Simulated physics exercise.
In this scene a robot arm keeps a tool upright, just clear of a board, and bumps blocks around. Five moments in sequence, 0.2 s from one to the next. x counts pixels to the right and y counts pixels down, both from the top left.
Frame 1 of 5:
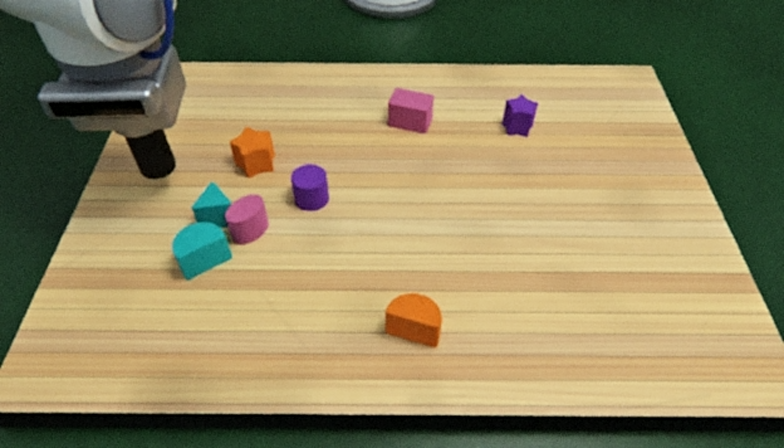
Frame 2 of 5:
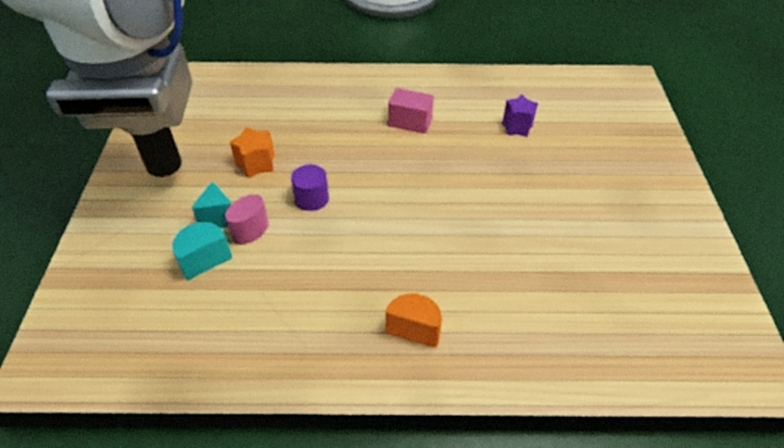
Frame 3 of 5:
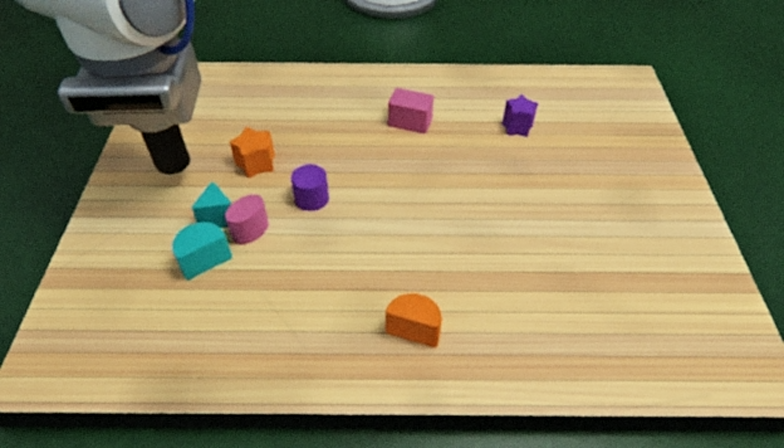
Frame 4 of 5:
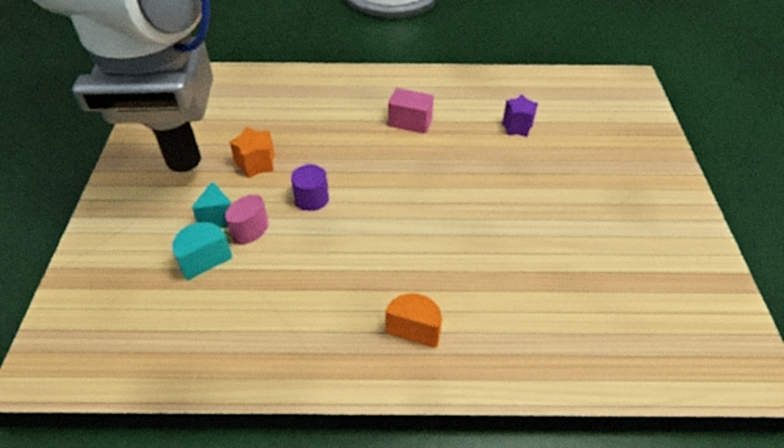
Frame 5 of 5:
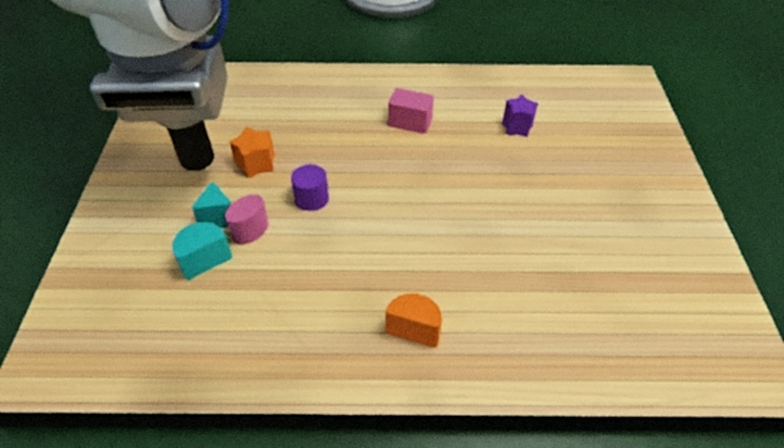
A robot arm moves its black tip slightly right toward the orange star, touching no blocks.
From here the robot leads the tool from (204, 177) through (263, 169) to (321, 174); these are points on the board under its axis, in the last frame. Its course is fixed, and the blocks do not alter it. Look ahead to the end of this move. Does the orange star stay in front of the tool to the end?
Short answer: No.
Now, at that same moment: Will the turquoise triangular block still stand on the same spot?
Final answer: Yes.
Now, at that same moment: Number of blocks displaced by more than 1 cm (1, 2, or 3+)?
My answer is one.
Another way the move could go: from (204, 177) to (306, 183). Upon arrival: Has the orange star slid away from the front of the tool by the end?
Short answer: Yes.
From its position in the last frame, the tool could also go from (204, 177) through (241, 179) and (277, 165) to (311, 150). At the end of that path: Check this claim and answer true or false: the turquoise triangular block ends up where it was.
That statement is accurate.
What follows on the original path. One third of the way, tool at (240, 154); orange star at (269, 136).
Two thirds of the way, tool at (280, 153); orange star at (302, 130).
At the end, tool at (319, 158); turquoise triangular block not moved; orange star at (315, 128), turned 50° anticlockwise; purple disc not moved.
